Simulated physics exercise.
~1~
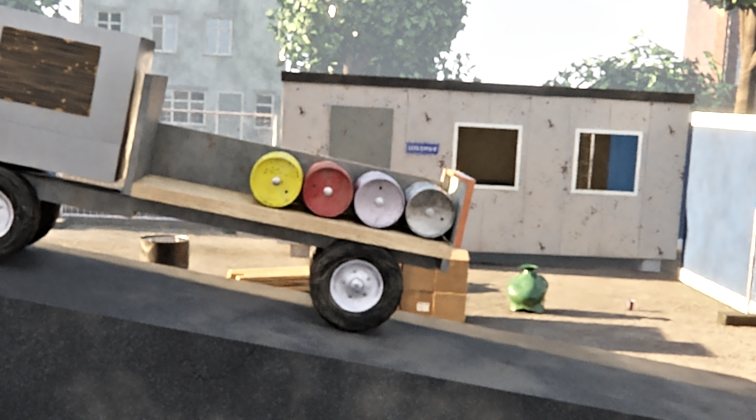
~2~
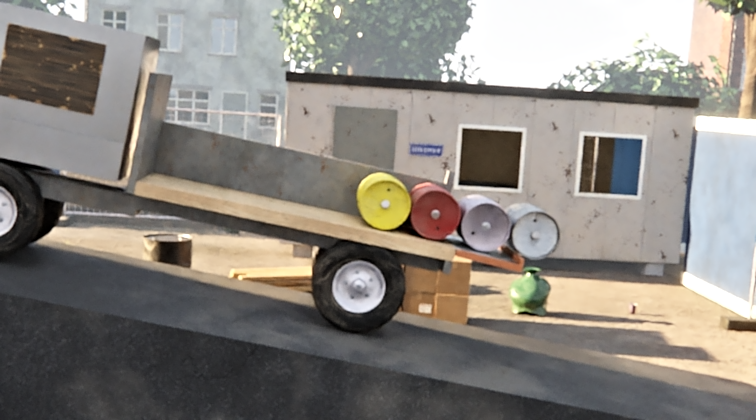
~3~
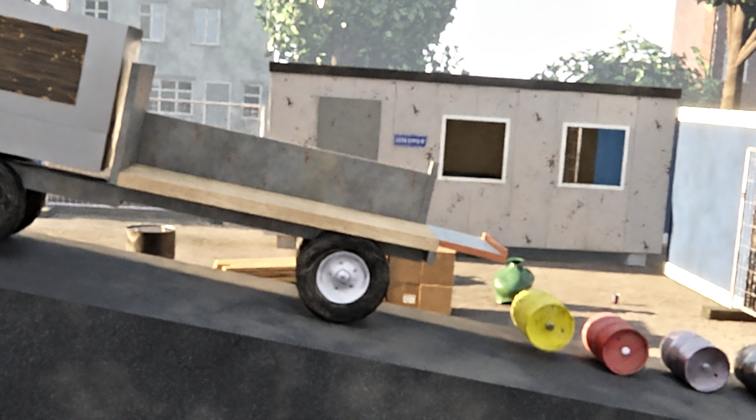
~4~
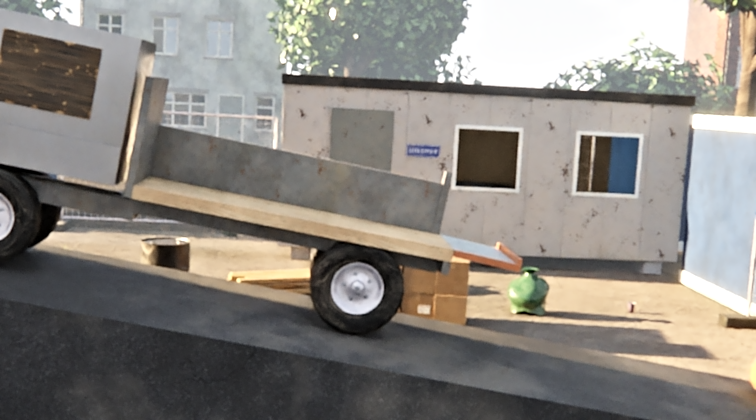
In the video, a pick-up stands nose-up on a ramp as its tailgate drops and four kegs, including a yellow and a red one, roll right, tumble off onto the slope and move away, leaving the bed empty.
